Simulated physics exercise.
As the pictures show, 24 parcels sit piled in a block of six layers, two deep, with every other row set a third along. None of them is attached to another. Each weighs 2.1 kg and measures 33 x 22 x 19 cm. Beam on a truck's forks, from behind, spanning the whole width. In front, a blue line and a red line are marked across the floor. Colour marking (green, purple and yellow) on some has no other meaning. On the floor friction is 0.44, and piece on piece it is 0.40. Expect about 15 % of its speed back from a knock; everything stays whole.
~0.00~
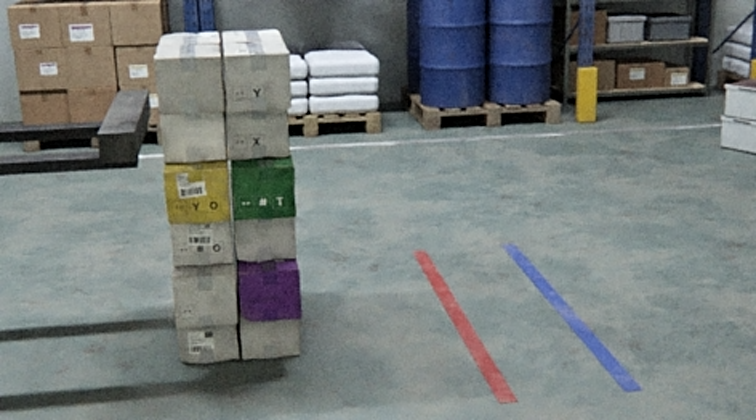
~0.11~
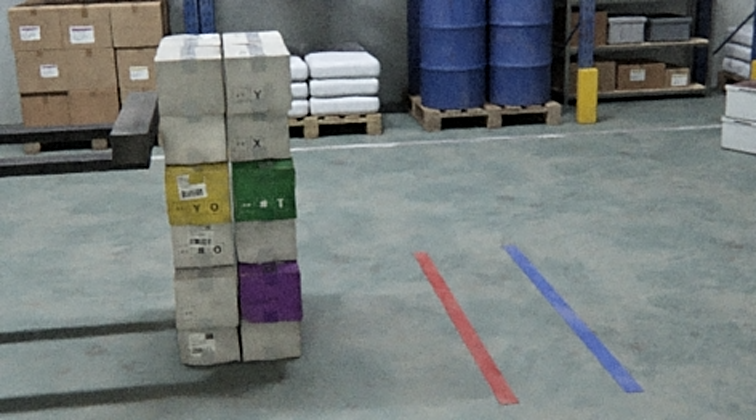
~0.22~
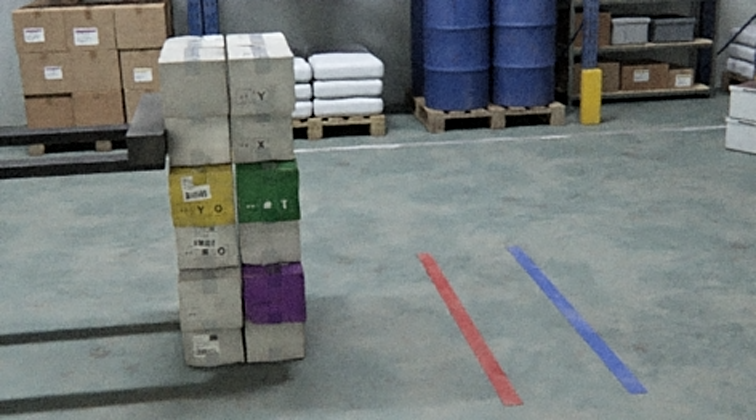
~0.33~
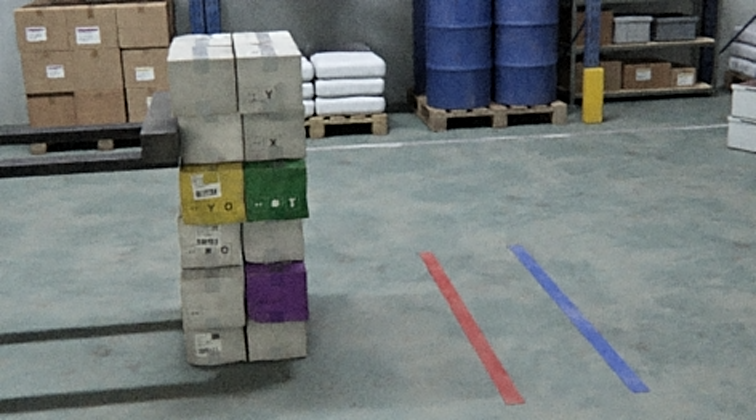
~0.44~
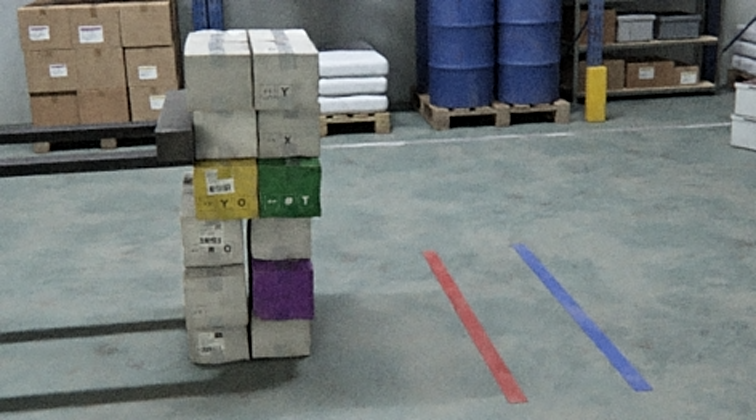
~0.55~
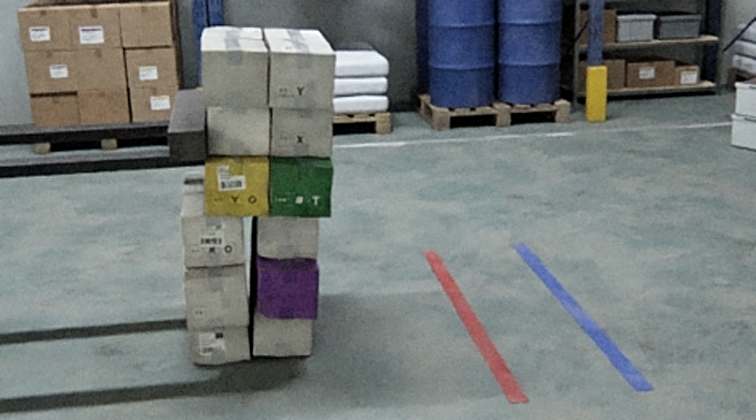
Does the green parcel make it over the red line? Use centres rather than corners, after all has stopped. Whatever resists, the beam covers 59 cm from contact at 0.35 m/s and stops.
Watch, it's going to go across the line.
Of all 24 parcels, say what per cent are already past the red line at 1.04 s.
0 per cent by then.
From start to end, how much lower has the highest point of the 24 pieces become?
About 30 cm.
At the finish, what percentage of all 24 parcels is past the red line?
The share is about 25 in a hundred.
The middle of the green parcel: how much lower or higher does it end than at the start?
Roughly 55 centimetres lower.
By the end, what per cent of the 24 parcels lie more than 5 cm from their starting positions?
The share is 75 per cent.
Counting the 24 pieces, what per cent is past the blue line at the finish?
It works out to about 15 per cent.
Around 1.04 s, none of the 24 parcels past the red line, 18 disturbed; green parcel tipped 27°; purple parcel tipped 27°.
Around 1.42 s, 6 of the 24 parcels past the red line; green parcel on its side; purple parcel on its side.
Finally (2.7 s), 6 of the 24 parcels past the red line; green parcel upside down; purple parcel on its side; yellow parcel 35 cm lower. Seen by the last camera, middles, green parcel near (568, 306), purple parcel near (395, 316).
